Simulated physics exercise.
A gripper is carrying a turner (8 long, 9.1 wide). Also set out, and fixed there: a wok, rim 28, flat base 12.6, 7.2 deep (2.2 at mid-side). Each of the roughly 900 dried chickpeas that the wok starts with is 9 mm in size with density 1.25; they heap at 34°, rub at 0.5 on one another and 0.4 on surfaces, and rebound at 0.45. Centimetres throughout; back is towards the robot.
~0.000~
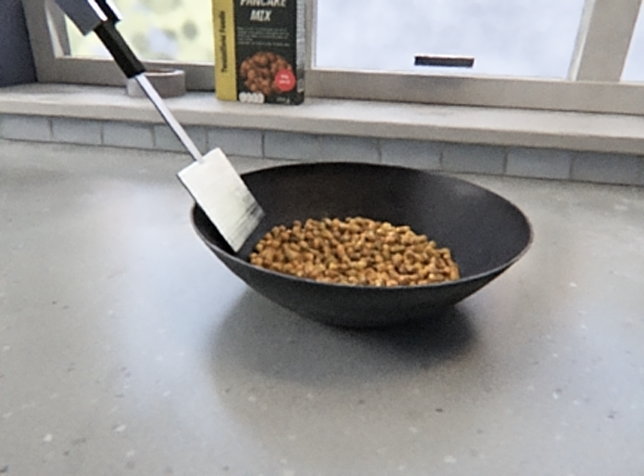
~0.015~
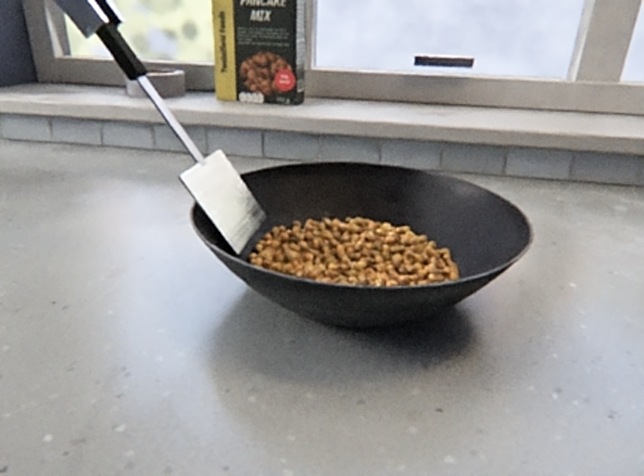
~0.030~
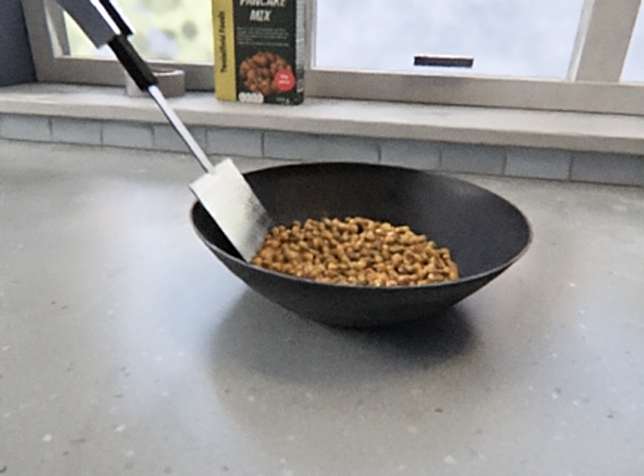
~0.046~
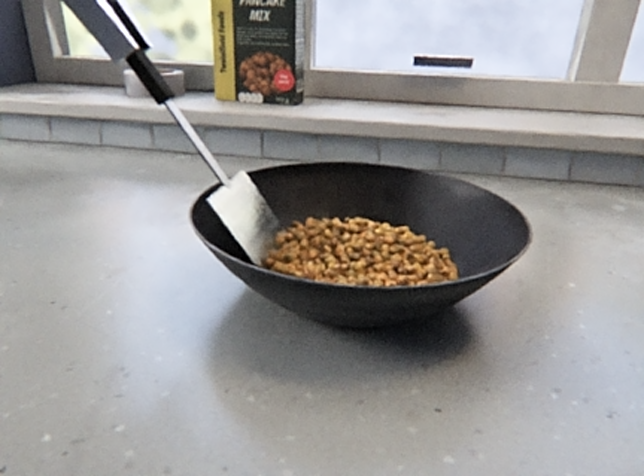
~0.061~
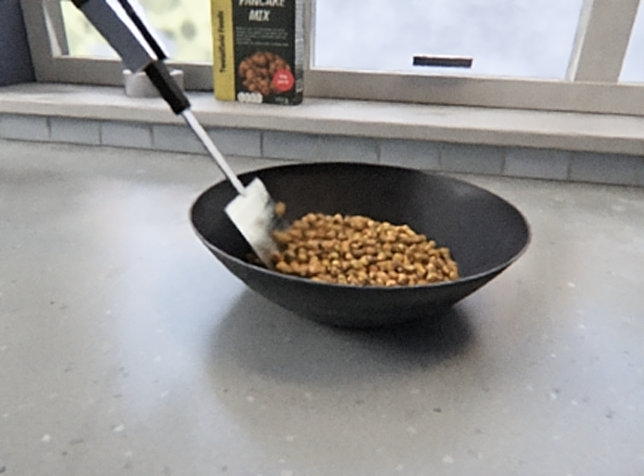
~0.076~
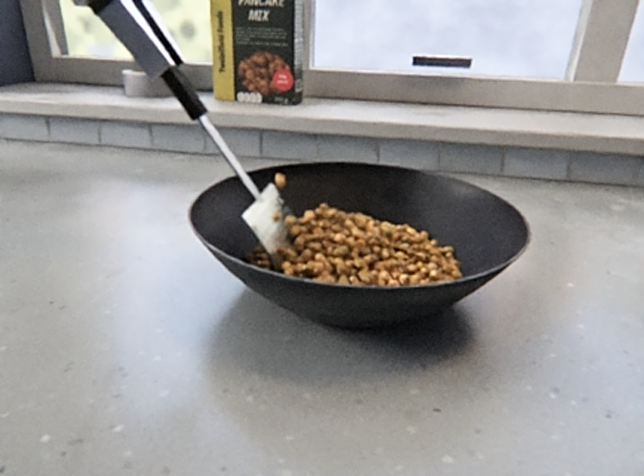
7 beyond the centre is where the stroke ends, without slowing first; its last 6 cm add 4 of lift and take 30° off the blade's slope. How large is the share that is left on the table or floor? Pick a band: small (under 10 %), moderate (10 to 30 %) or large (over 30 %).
The share is moderate, 10 to 30 %.
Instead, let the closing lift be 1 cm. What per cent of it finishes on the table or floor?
About 0 per cent.
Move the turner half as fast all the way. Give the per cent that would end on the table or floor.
Near 0 %.
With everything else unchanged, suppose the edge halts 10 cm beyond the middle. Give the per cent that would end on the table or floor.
Roughly 35 %.
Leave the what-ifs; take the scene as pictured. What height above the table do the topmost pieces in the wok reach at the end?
It reaches roughly 6.5 cm.
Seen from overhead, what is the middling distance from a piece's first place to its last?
About 3 centimetres.
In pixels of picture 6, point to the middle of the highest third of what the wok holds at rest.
The middle lies somewhere around (449, 258).
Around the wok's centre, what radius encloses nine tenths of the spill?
It comes out at close to 50 centimetres.
After 0.11 s, sloping 55°, highest piece 14 above the table; 899 in the wok, 1 on the blade or in flight.
After 0.15 s, sloping 44°, highest piece 18 above the table; 899 in the wok, 1 on the blade or in flight.
After 0.37 s, sloping 25°, highest piece 15 above the table; 755 in the wok, 38 on the table or floor, 107 on the blade or in flight.
After 1.42 s, sloping 25°, highest piece 6 above the table; 755 in the wok, 145 on the table or floor.
In the end, 755 in the wok, 145 on the table or floor. That is 16 % on the table or floor.
